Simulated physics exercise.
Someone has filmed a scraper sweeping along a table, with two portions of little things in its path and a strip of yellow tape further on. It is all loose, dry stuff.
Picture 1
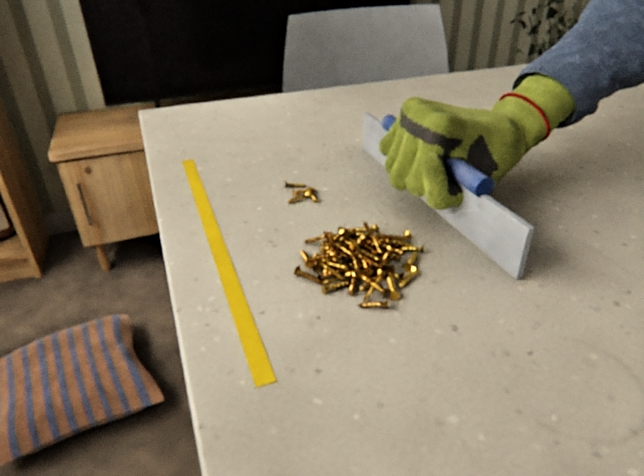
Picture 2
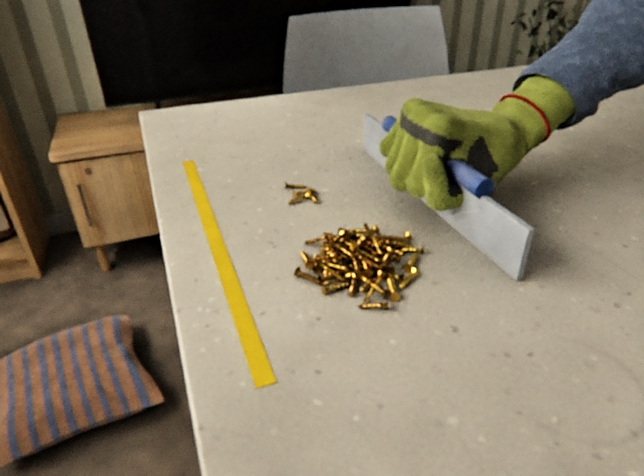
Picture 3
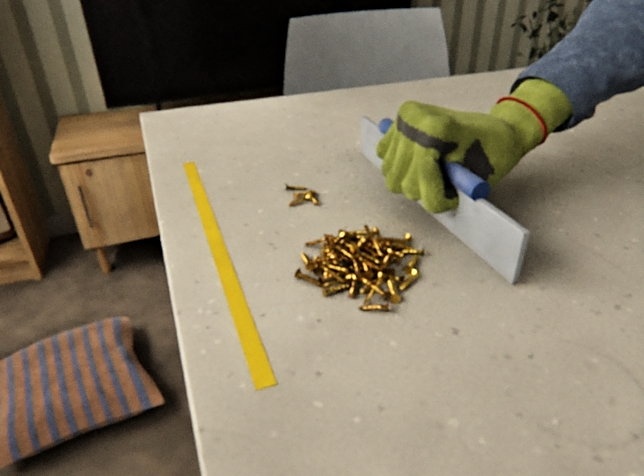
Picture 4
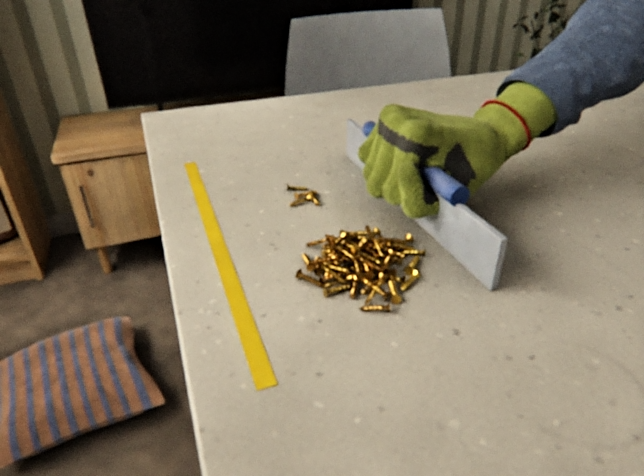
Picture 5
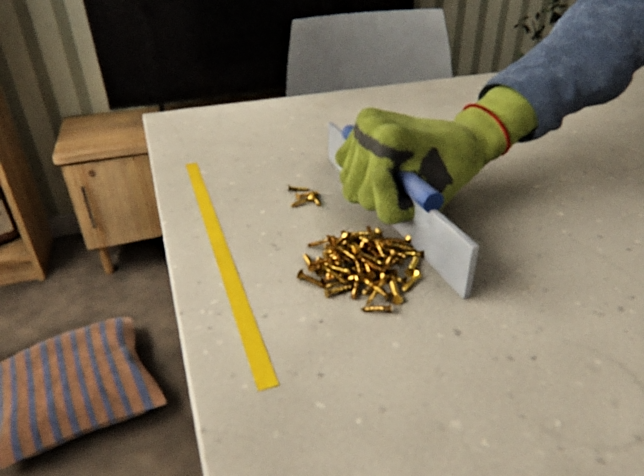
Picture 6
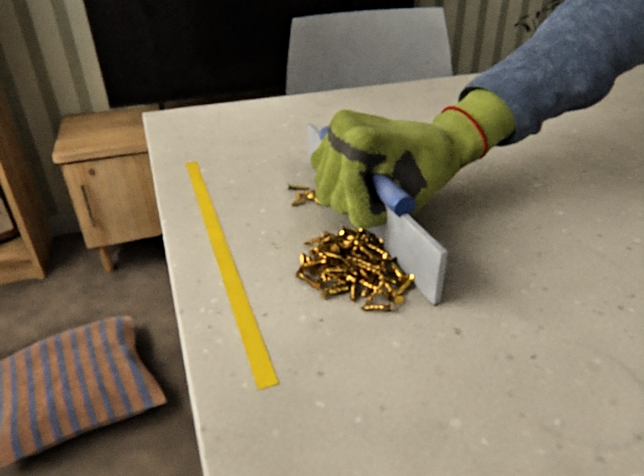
A gloved hand slides a scraper left across the table into a pile of brass screws.
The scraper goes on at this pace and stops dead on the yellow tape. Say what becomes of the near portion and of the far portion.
Here the near portion loses pieces over the edge, and the far portion stays on top.
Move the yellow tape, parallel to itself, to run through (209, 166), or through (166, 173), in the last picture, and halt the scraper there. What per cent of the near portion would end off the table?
About 10 and 100 per cent.
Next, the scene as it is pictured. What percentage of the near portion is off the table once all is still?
It comes to 40 per cent or so.
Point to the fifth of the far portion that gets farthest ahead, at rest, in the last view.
At about (187, 222).
Then, 0.40 s on from there, scraper still moving, near (281, 185); near portion all on the table, its front near (228, 280); far portion all on the table, its front near (260, 211).
Then, 0.82 s on from there, scraper stopped at the yellow tape; near portion a little over the edge; far portion all on the table, its front near (187, 215).
Then, 1.10 s on from there, scraper stopped at the yellow tape; near portion near a third over the edge; far portion all on the table, its front near (182, 240).
In the end, scraper stopped at the yellow tape; near portion near a third over the edge; far portion all on the table, its front near (182, 240).
